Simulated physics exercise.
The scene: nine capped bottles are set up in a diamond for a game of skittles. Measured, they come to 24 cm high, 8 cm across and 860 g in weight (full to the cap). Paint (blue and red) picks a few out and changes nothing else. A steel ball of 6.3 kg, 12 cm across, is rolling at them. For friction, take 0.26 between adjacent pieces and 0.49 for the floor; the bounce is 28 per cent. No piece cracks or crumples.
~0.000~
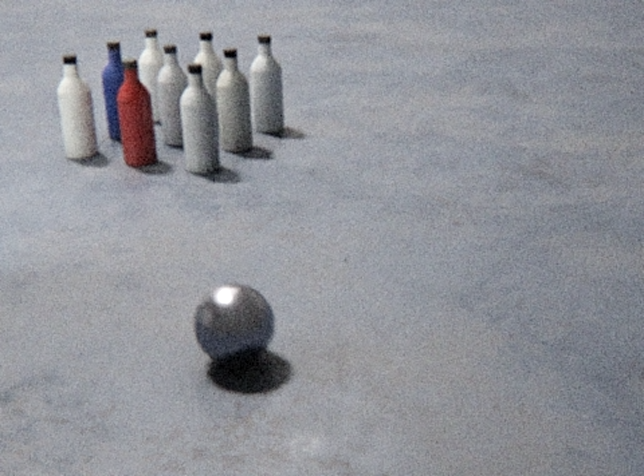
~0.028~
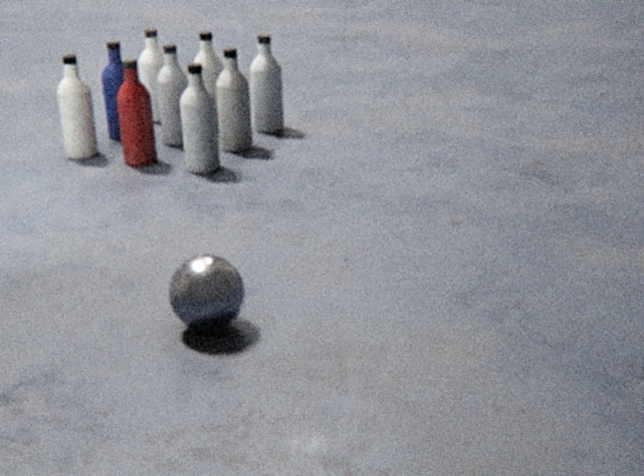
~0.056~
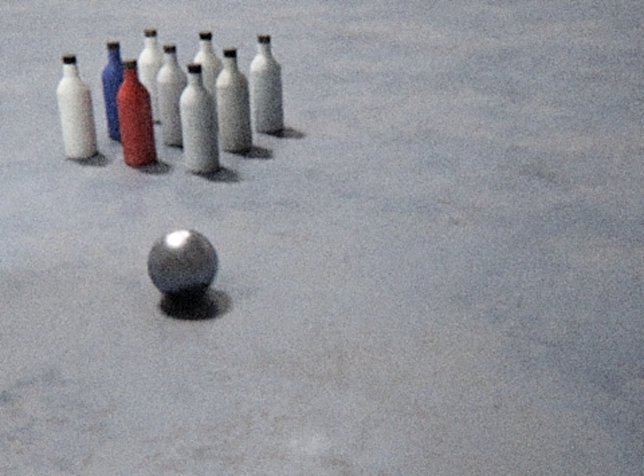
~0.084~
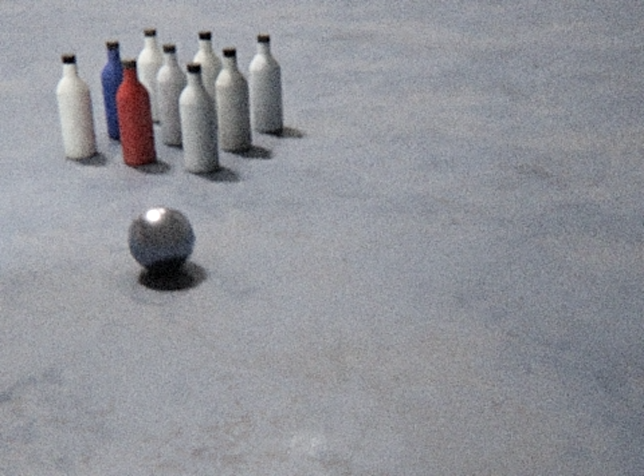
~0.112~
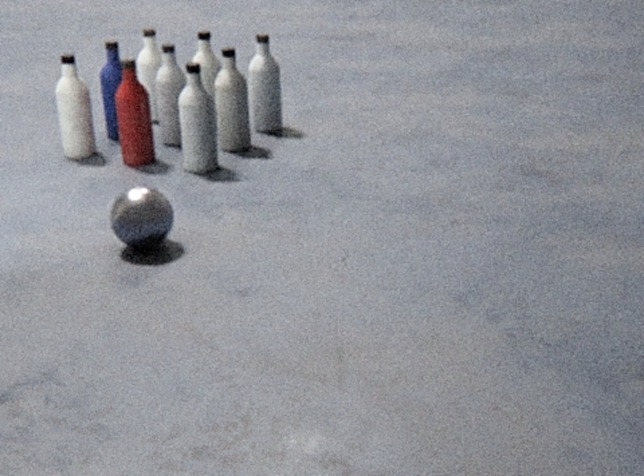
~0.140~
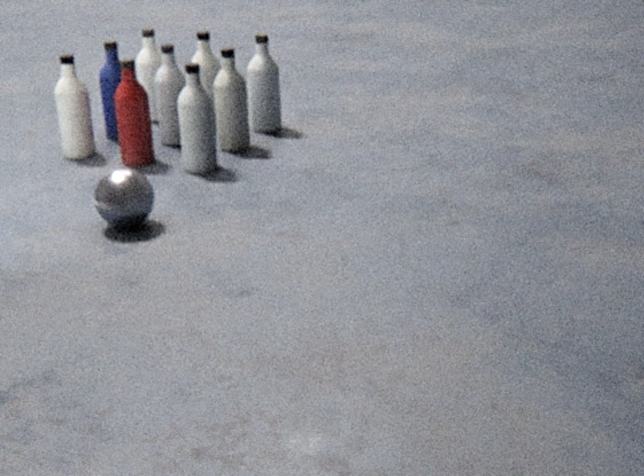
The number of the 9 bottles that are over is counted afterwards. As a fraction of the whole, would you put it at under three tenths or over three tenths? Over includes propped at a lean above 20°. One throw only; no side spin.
Counted up, it comes to less than three tenths.
Around 0.52 s, ball still moving; 1 of the 9 bottles over.
Finally (1.3 s), ball rolling away; 1 of the 9 bottles over; blue bottle unmoved; red bottle unmoved. That is 11 per cent. Seen by the last camera, middles, blue bottle near (116, 90), red bottle near (133, 112).
